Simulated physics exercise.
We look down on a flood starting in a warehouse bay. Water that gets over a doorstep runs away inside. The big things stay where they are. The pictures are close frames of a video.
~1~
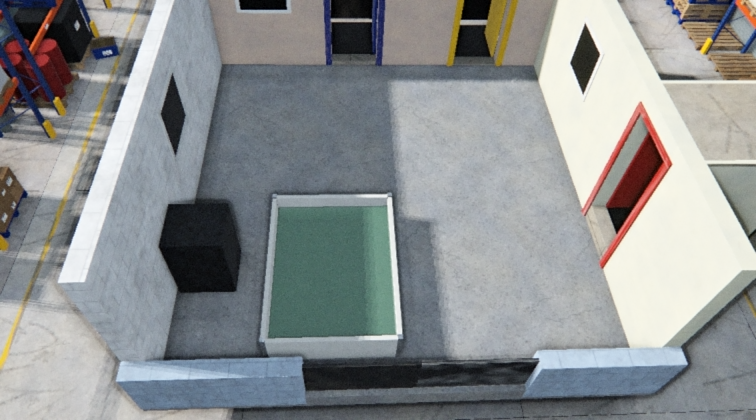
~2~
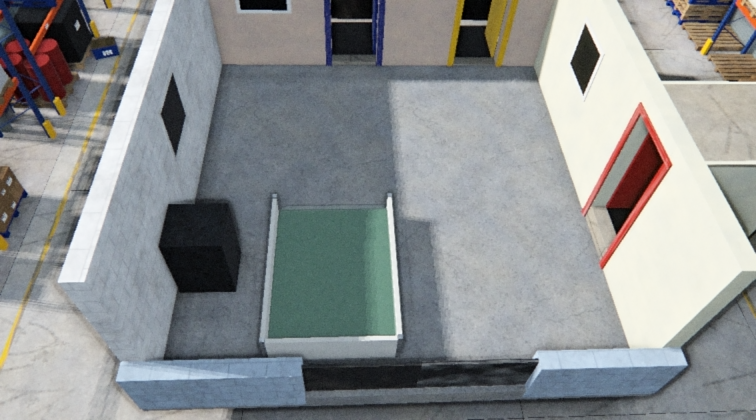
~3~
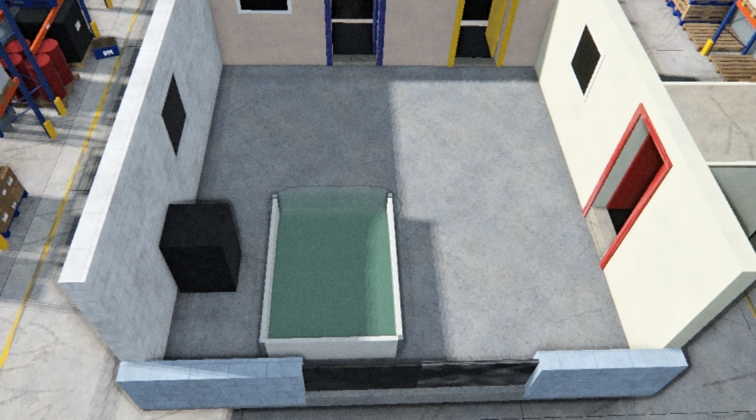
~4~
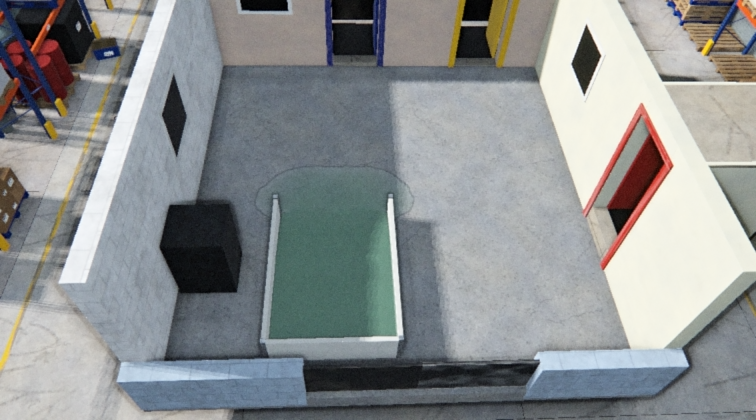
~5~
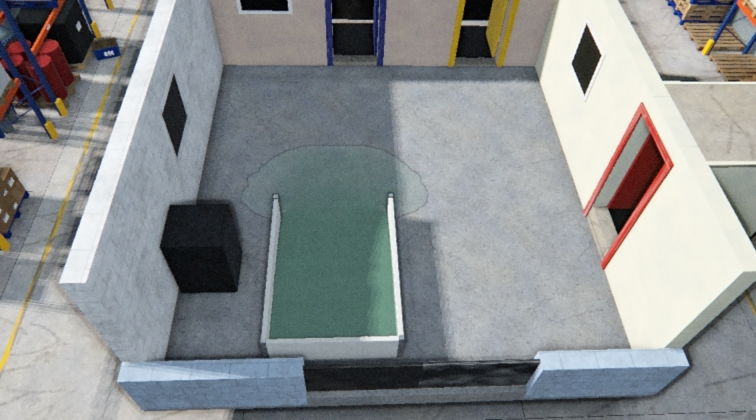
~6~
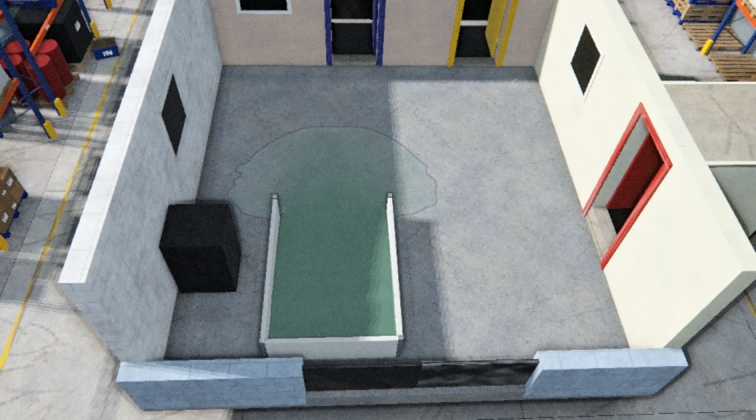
Water pours out the open far side of the tank and spreads across the gray floor.
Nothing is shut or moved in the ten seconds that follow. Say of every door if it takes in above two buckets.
One by one: The yellow door lets in a lot; the blue door lets in a lot; the red door admits no more than that.
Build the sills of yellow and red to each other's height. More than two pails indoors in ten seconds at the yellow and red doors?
In short: Yellow lets less in; red is under.
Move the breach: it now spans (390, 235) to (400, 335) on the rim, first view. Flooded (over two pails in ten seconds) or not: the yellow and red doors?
In short: Yellow takes more, red stays under.
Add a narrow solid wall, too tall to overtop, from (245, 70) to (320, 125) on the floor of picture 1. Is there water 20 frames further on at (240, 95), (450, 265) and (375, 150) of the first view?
One after the other: Wet, no water, covered.
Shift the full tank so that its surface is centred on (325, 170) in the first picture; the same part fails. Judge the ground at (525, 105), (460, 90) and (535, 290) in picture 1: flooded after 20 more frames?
In turn: Under water, flooded, free of water.
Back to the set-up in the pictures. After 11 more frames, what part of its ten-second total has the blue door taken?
Near 15 in a hundred.
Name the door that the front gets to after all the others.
Last comes the red one.
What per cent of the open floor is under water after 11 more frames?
I make it 45 per cent.
A moment on, water covers 30 % of the floor; the yellow door not reached, the blue door wet at the sill, nothing in, the red door not reached.
Next, water covers 45 % of the floor; the yellow door not reached, the blue door under two buckets in, the red door not reached.
Then, water covers 50 % of the floor; the yellow door under two buckets in, the blue door over two buckets in, the red door not reached.
Later, water covers 55 % of the floor; the yellow door over two buckets in, the blue door far over two buckets in, the red door not reached.
In the end, water covers 90 % of the floor; the yellow door over two buckets in, the blue door far over two buckets in, the red door wet at the sill, nothing in.
